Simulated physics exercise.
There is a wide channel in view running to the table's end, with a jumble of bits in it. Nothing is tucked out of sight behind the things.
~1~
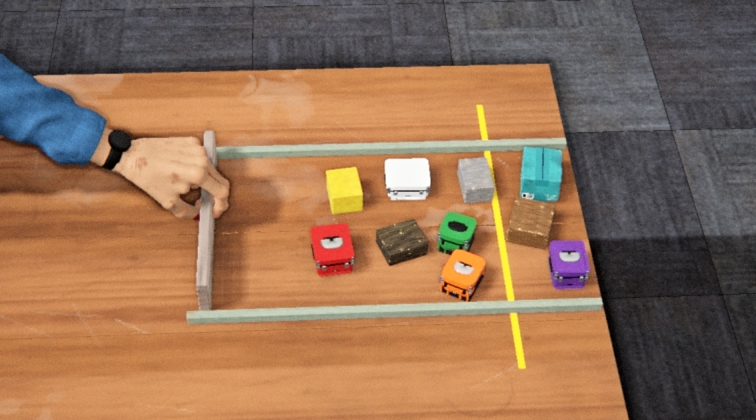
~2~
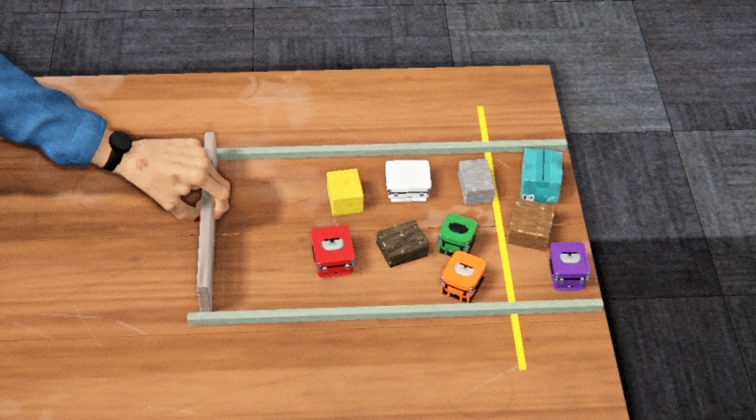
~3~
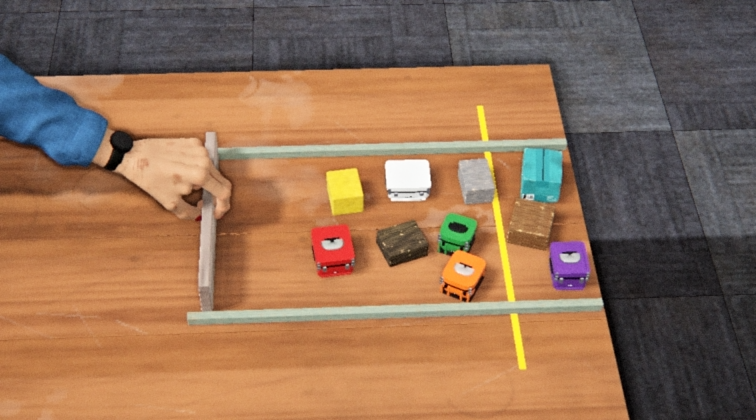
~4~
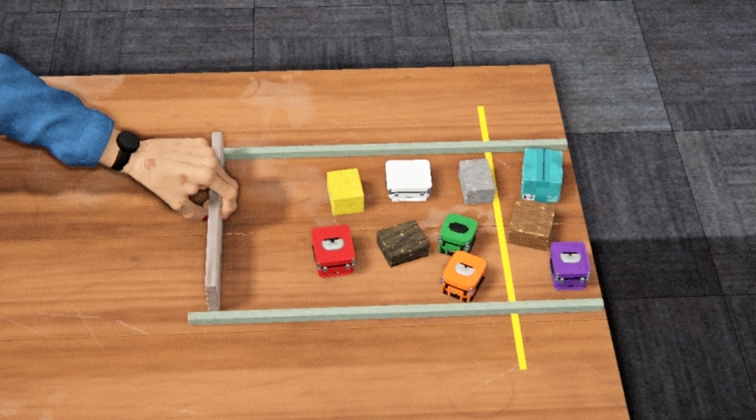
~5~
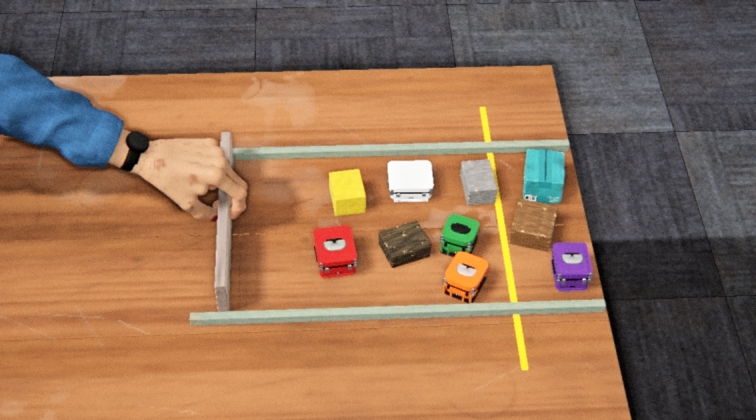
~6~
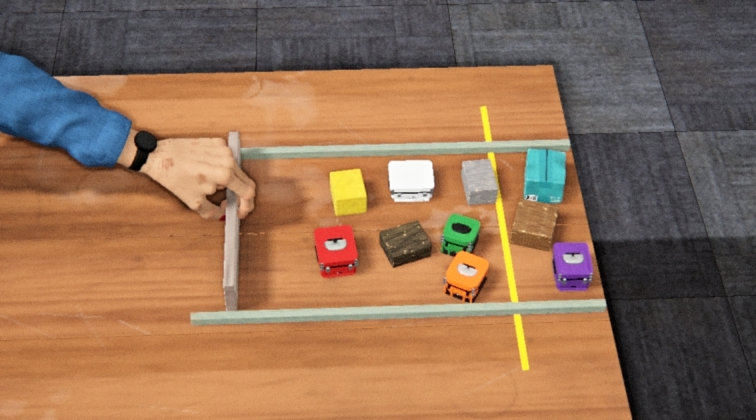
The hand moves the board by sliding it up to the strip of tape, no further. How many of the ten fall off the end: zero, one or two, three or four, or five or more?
All but three or four remain.
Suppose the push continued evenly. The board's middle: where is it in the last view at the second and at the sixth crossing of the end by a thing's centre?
At (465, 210) for the second, at (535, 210) for the sixth.
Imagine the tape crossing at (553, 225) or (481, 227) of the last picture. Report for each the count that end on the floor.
Counts per try: 7; 2.
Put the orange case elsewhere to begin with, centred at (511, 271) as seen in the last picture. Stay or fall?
From that start, the object then is safe.
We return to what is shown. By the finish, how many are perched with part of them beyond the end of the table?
Tally: 0.
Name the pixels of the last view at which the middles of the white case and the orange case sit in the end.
Look around (547, 177) for the first and around (534, 286) for the second.
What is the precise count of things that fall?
Count of fallen: 4.
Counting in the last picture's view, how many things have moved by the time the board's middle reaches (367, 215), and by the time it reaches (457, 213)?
At the first spot 5, then 9.
Early on, none off yet; purple case at rest near (571, 267); turquoise box at rest near (545, 176); brown block at rest near (535, 225).
A while later, none off yet; purple case at rest near (571, 267); turquoise box at rest near (545, 176); brown block moving near (545, 223).
Finally, the number that fall off is three or four; lost, green case, grey block, brown block and turquoise box.
